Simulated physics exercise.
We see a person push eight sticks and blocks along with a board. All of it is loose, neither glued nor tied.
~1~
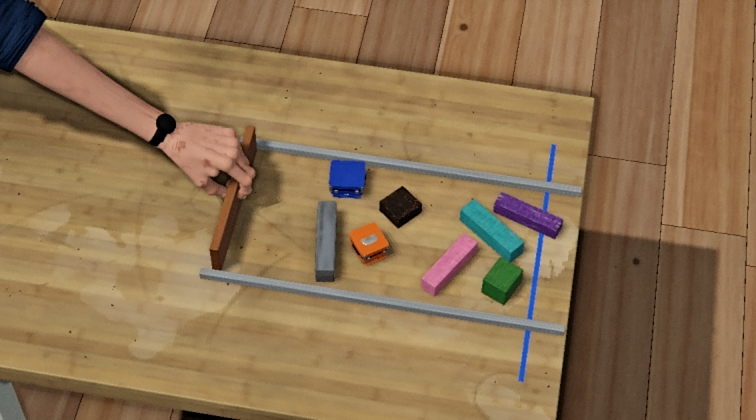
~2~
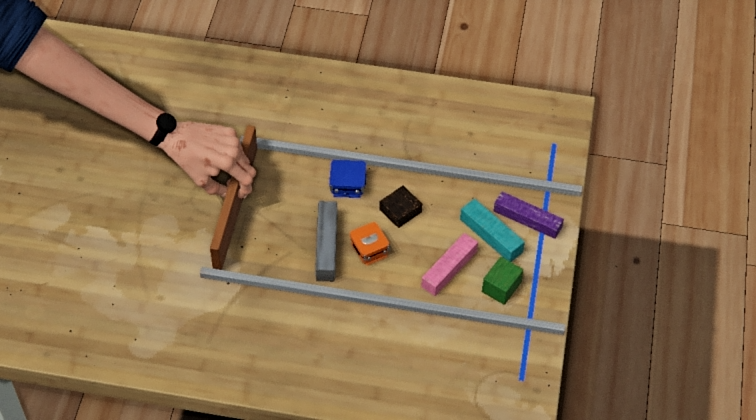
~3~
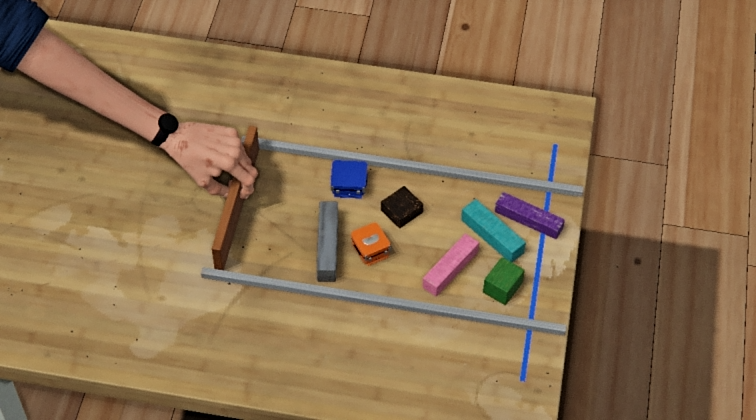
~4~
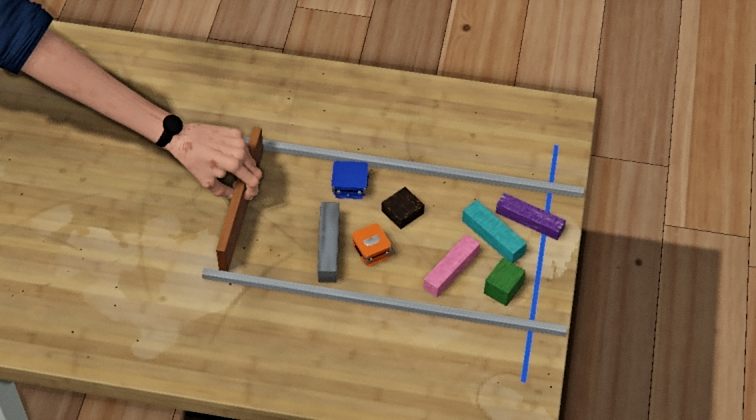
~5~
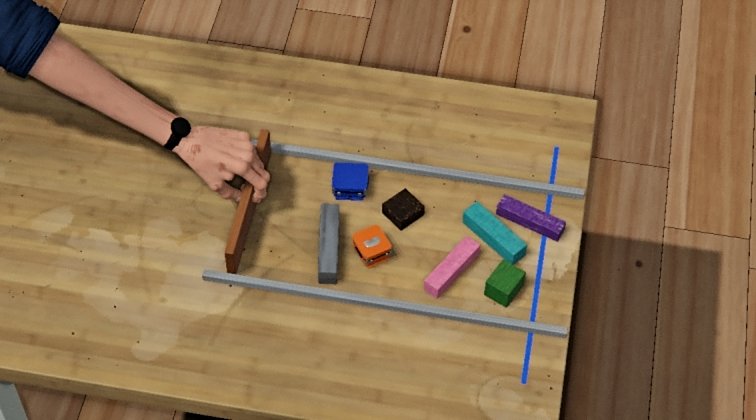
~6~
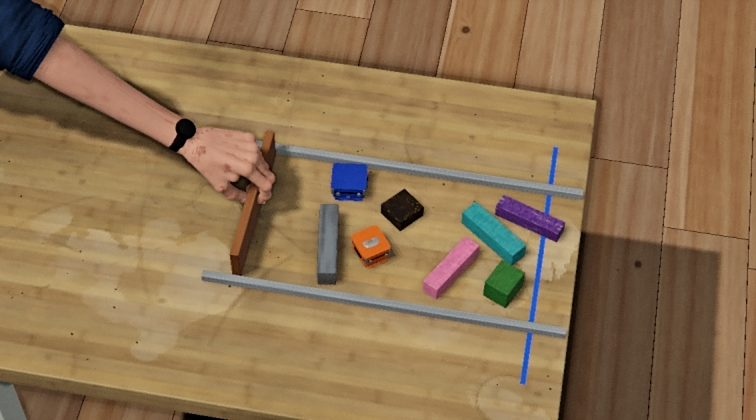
A hand sliding a wooden board slightly right between two metal rails on a table, the loose coloured sticks and blocks lying still.
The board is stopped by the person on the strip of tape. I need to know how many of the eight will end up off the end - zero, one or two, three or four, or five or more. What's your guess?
Honestly, a fair few fall - three or four of them.
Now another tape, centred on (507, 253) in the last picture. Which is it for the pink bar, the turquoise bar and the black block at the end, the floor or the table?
The pink bar is still there. The turquoise bar is still there. The black block is still there.
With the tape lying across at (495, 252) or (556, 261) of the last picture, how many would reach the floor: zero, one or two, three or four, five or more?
For the first tape the count would be none at all, for the second 5 or more.
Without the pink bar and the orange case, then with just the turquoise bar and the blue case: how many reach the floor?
Try one: 2; try two: 3.
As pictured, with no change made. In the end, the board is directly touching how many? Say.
Well, it touches 2.
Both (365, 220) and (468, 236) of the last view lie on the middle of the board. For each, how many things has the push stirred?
At that stage 4; at the next, 8.
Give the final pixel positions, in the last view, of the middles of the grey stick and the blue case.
They end up close to (547, 279) and (564, 214).
Soon after, none off yet; purple bar at rest near (530, 218); green block at rest near (504, 284); turquoise bar at rest near (494, 234).
After that, none off yet; purple bar moving near (537, 214); green block displaced a little near (524, 285); turquoise bar displaced a little near (515, 232).
In the end, the number that fall off is three or four; gone, pink bar, turquoise bar, green block and purple bar.
